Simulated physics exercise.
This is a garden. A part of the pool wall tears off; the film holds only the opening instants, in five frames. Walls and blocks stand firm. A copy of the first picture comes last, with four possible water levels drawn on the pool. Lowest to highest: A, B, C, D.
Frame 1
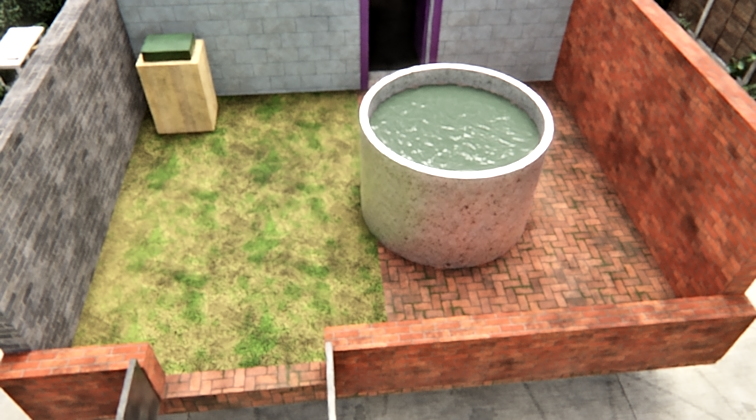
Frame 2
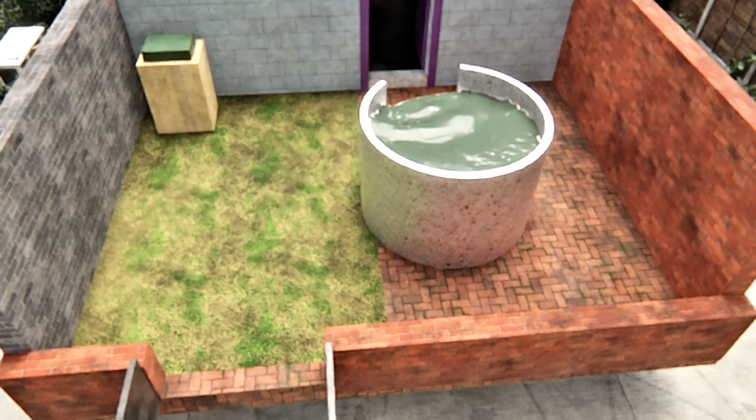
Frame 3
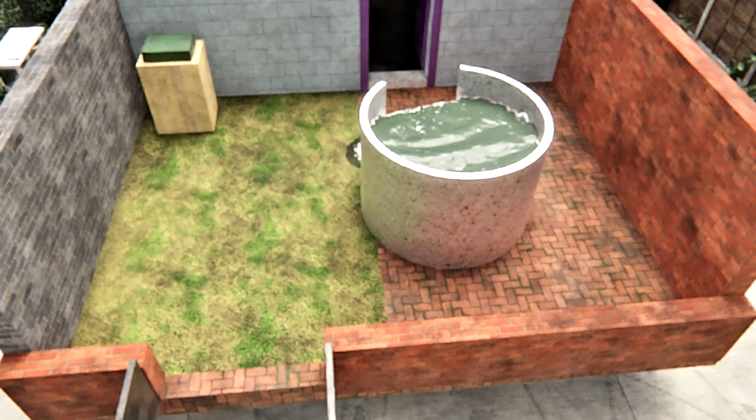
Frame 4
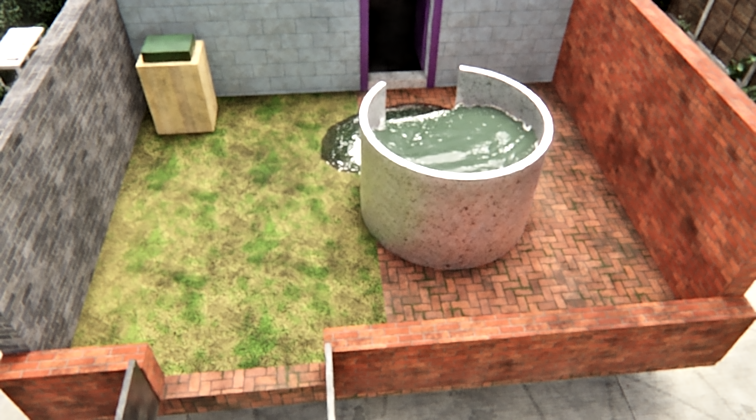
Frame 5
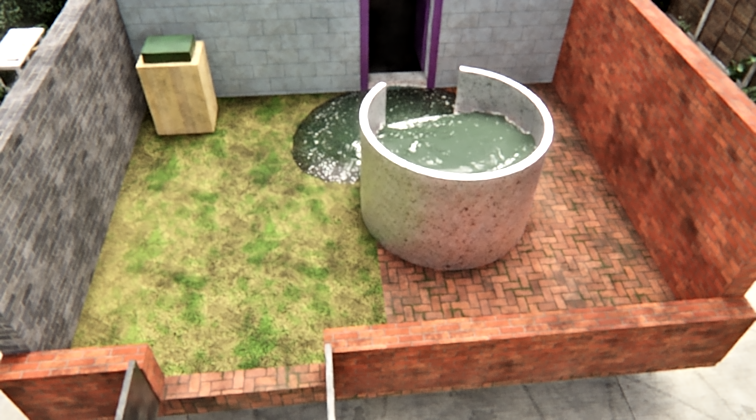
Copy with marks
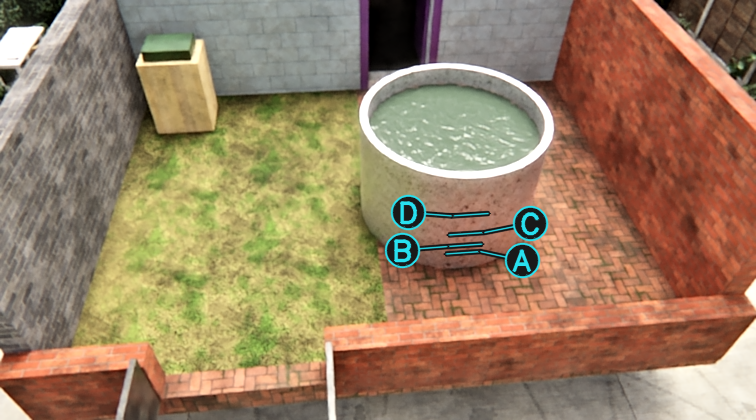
A round stone pool full of green water stood in a walled garden until a gap opened in its back wall, and water poured out behind it and spread left over the grass.
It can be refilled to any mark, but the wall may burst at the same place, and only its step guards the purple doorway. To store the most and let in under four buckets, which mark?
B.
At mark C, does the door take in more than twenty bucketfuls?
No, it does not.
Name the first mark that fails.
That is mark C.
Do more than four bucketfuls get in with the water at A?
No.
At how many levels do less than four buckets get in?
Two.
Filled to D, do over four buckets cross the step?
Yes, that goes wrong.
In cyan, A at (463, 252); B at (464, 245); C at (466, 233); D at (470, 214); from the bottom up A, B, C, D.
If A is chosen, nothing gets over.
If B is chosen, a bucket or two gets in.
If C is chosen, about 10 bucketfuls get in.
If D is chosen, dozens of bucketfuls pour in.
